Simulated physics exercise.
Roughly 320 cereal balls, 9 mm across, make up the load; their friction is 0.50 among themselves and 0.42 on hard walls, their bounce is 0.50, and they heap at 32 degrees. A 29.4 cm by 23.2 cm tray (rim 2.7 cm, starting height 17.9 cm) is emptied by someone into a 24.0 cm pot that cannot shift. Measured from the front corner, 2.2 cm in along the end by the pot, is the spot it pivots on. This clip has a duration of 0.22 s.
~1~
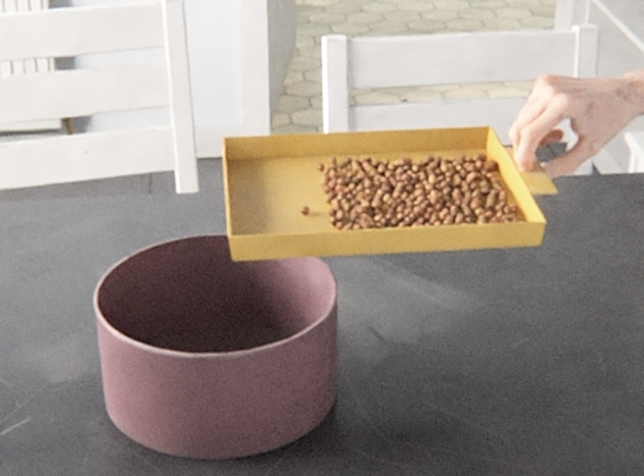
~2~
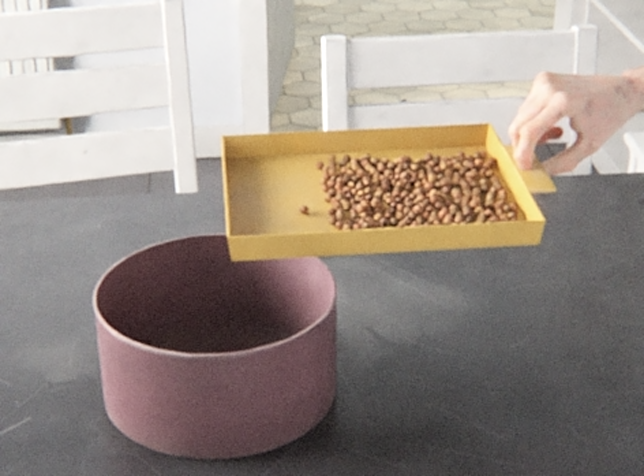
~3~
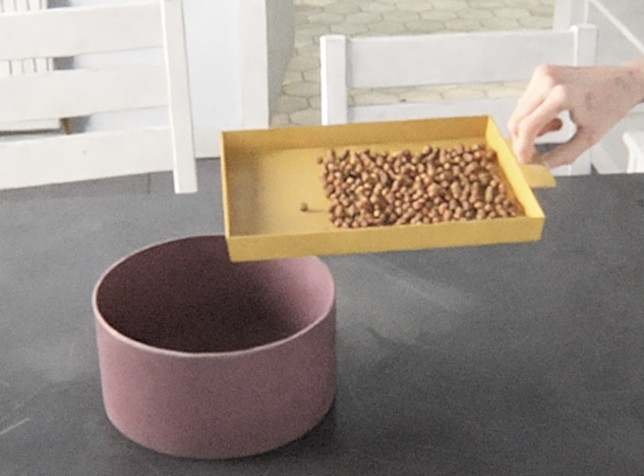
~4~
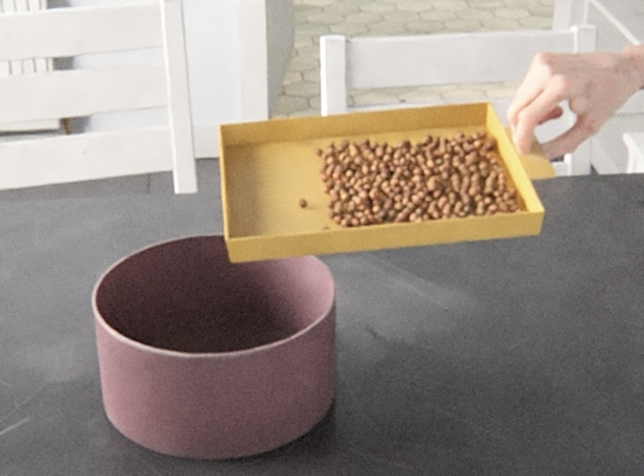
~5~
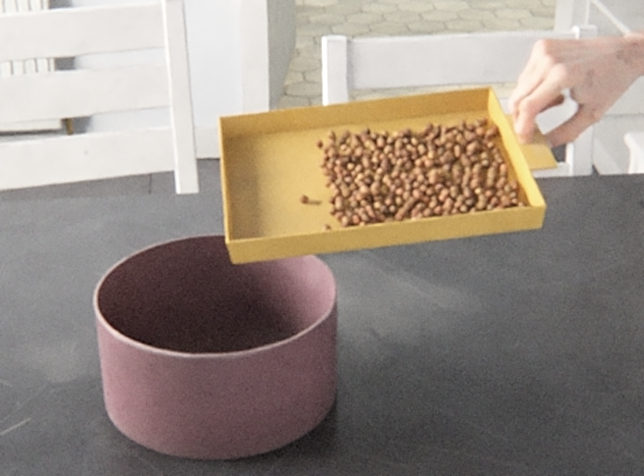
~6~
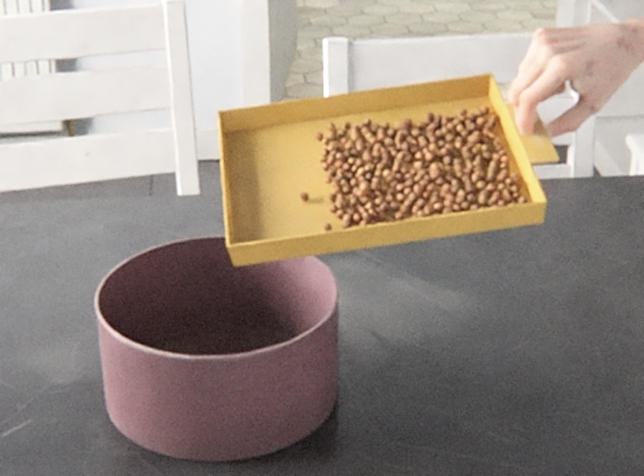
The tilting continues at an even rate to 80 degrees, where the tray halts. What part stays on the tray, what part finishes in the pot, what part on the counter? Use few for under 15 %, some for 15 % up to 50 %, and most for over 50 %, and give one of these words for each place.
Tray: Most, pot: Few, counter: Few.
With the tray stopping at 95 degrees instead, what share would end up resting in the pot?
That would be around 50 percent.
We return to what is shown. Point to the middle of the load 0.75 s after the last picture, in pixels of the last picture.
Approximately (332, 179) in the final picture.
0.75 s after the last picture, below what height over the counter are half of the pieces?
Around 26 cm up.
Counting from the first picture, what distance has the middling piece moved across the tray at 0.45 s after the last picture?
Displacement on the tray: About 7 cm.
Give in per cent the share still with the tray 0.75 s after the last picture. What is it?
Some 100 per cent of the load.
Then, 0.45 s after the last picture, tilt 44 degrees; the tray holds 100 %, the pot 0 %.
Then, 0.75 s after the last picture, tilt 66 degrees; the tray holds 100 %, the pot 0 %.
Then, 1.15 s after the last picture, tilt 80 degrees; the tray holds 100 %, the pot 0 %.
In the end, tray 100 %, pot 0 %, counter 0 %.
